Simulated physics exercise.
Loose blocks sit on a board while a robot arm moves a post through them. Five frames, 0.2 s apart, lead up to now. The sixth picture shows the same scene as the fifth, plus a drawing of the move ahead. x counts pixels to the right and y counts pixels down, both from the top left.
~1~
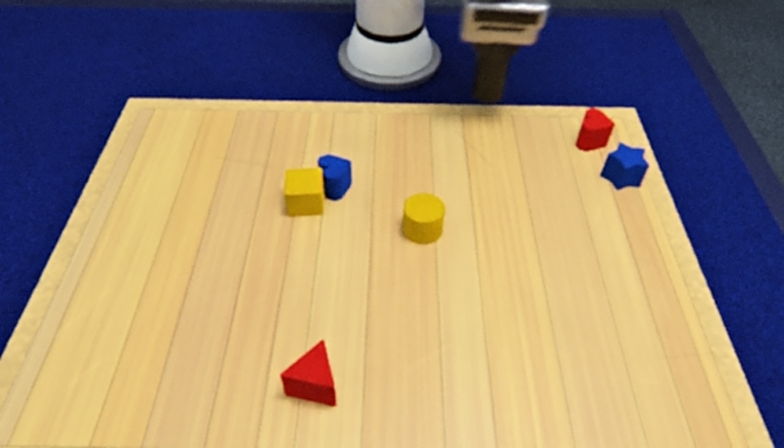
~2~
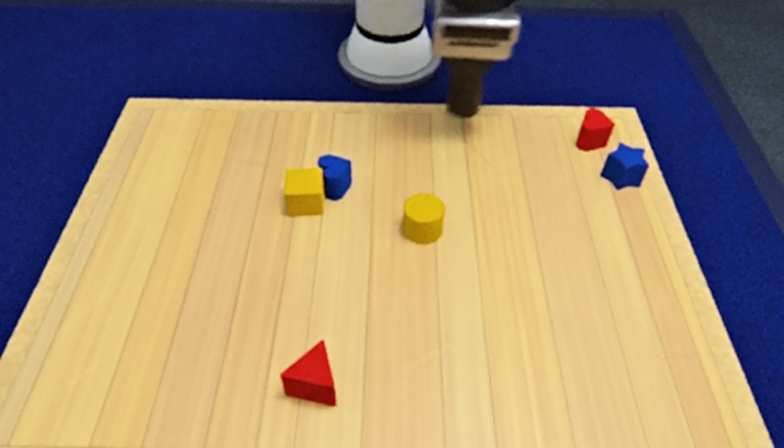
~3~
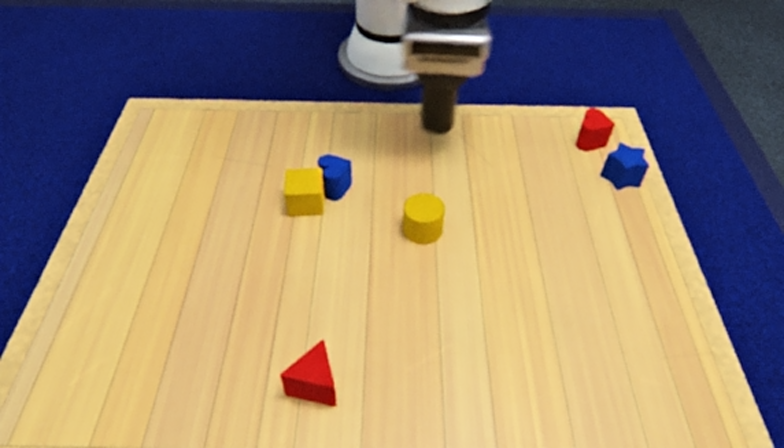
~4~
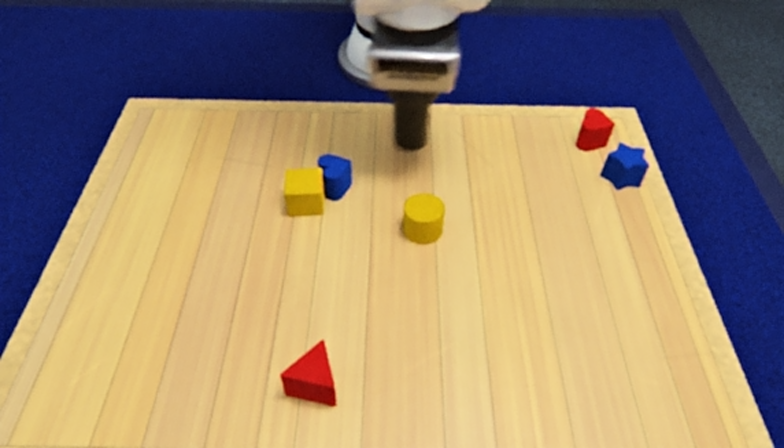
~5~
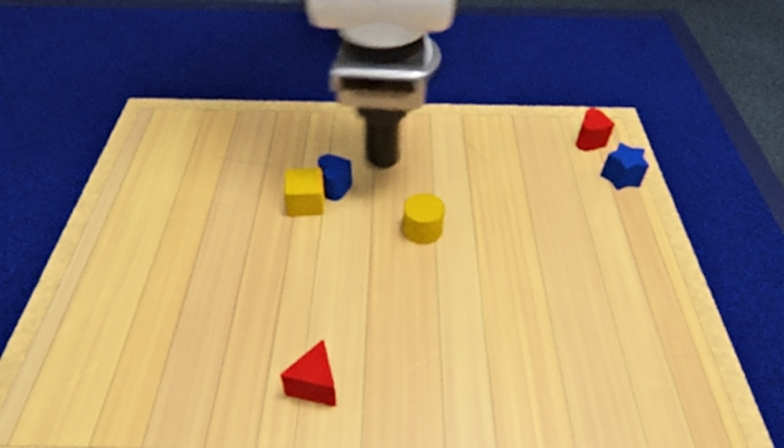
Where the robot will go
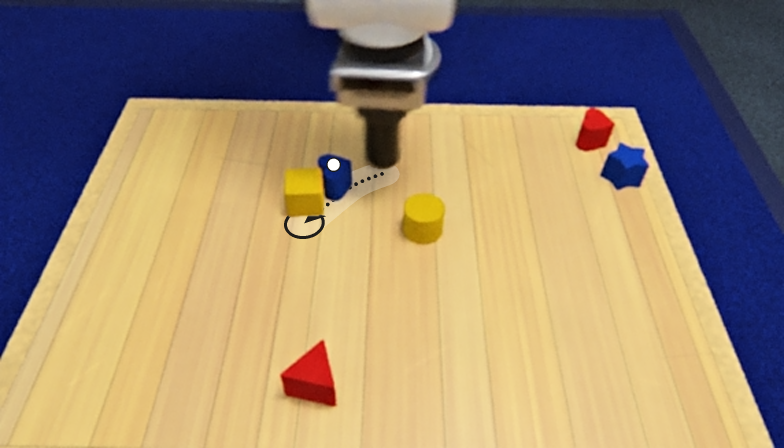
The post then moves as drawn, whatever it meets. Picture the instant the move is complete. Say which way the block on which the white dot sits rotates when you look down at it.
Answer: With the clock.
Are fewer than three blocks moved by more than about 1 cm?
Short answer: Yes.
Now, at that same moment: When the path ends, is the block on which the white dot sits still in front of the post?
I'd say no.
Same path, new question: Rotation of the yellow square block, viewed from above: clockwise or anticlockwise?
It goes round opposite to clock hands.
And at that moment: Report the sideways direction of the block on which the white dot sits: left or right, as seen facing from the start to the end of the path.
Shifted right.
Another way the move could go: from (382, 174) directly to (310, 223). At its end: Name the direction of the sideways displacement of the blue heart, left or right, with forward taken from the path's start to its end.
It goes toward the right-hand side.
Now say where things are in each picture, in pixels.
Lower end of the post at (488, 94), tops of blocks, yellow square block at (303, 180), blue heart at (334, 165), yellow disc at (425, 207), in the first picture.
Post at (463, 109), blocks as before, in the second picture.
Post at (437, 124), blocks as before, in the third picture.
Post at (410, 141), blocks as before, in the fourth picture.
Post at (382, 158), yellow square block at (303, 180), blue heart at (334, 165), yellow disc at (425, 207), in the fifth picture.
The drawn path runs from (382, 174) via (341, 194), ending at (304, 223); the dot is on the blue heart.
The first path, step by step. One third of the way, post at (352, 170); yellow square block at (286, 186), turned 15° anticlockwise; blue heart at (315, 169), turned 15° clockwise.
Two thirds of the way, post at (327, 187); yellow square block at (263, 188), turned 55° anticlockwise; blue heart at (297, 173), turned 85° clockwise.
At the end, post at (302, 207); yellow square block at (262, 188), turned 55° anticlockwise; blue heart at (293, 173), turned 105° clockwise; yellow disc not moved.
